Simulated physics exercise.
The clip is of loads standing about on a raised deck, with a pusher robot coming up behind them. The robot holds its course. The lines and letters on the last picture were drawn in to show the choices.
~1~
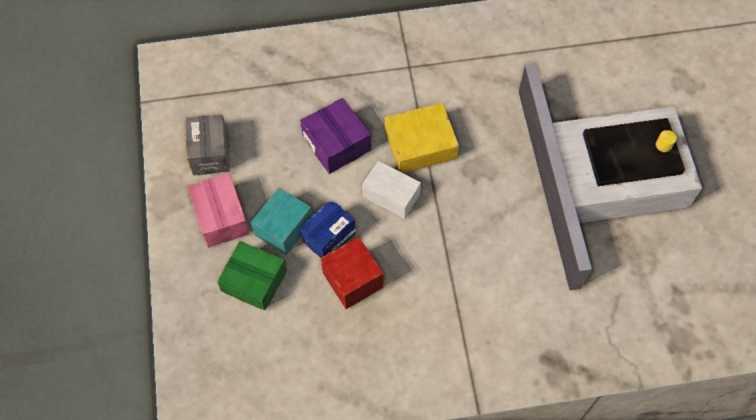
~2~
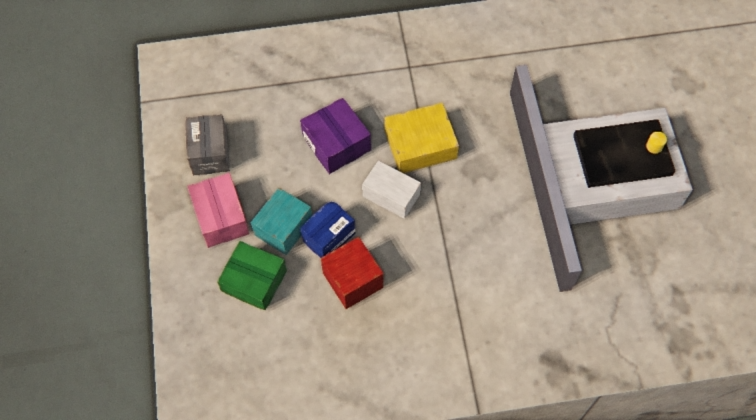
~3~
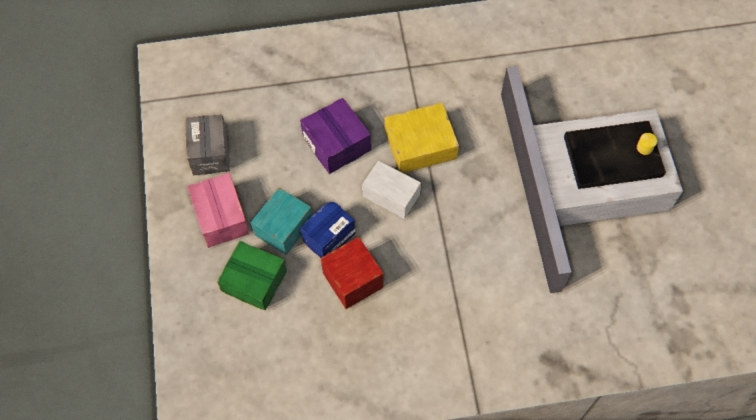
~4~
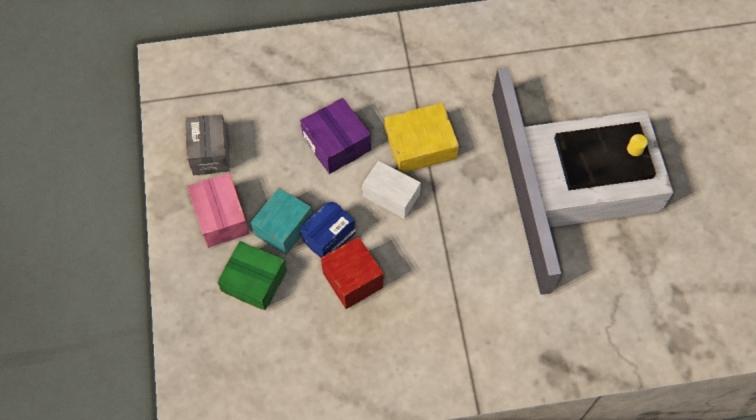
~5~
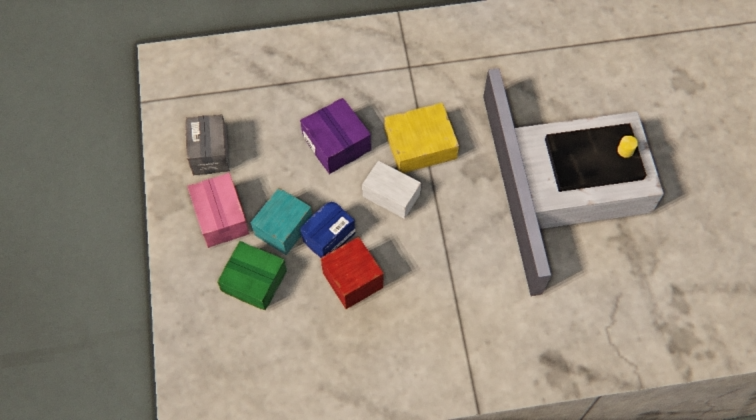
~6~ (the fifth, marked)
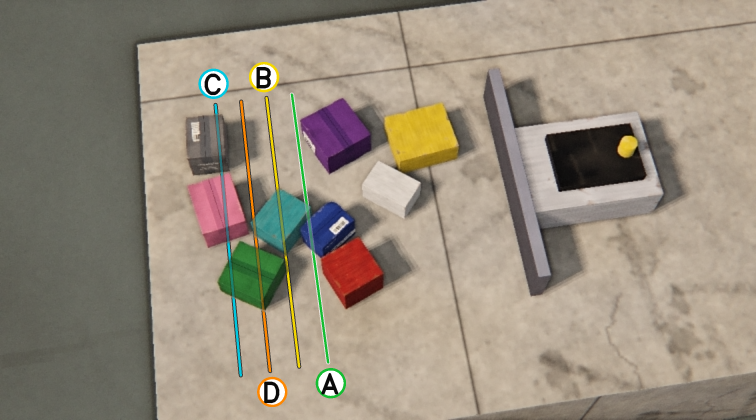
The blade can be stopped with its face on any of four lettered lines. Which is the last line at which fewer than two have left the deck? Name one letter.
It should halt at D.
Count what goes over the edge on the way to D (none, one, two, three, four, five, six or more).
By then, one.
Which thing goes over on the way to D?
The grey parcel.
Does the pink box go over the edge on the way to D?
By then, no.
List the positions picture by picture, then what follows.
In the first picture, green box (252, 276); yellow crate (421, 139); robot (627, 152).
In the second picture, robot (617, 153); turquoise crate (283, 221).
In the third picture, robot (607, 155); white crate (392, 190).
In the fourth picture, robot (598, 156); red crate (352, 273).
In the fifth picture, robot (588, 157); green box (252, 276); yellow crate (421, 139); blue parcel (328, 230).
On the marked copy, A at (309, 220); B at (282, 223); C at (227, 231); D at (255, 227).
Following D. Soon after the start, robot (495, 170); purple parcel (315, 133); yellow crate (375, 143).
Later, robot (399, 183); grey parcel (181, 148); purple parcel (226, 144).
In the end, robot (327, 193); grey parcel over the edge; pink box (160, 213); one fallen.
As for the rest, A is within the limit but short; B is within the limit but short; C drops three.
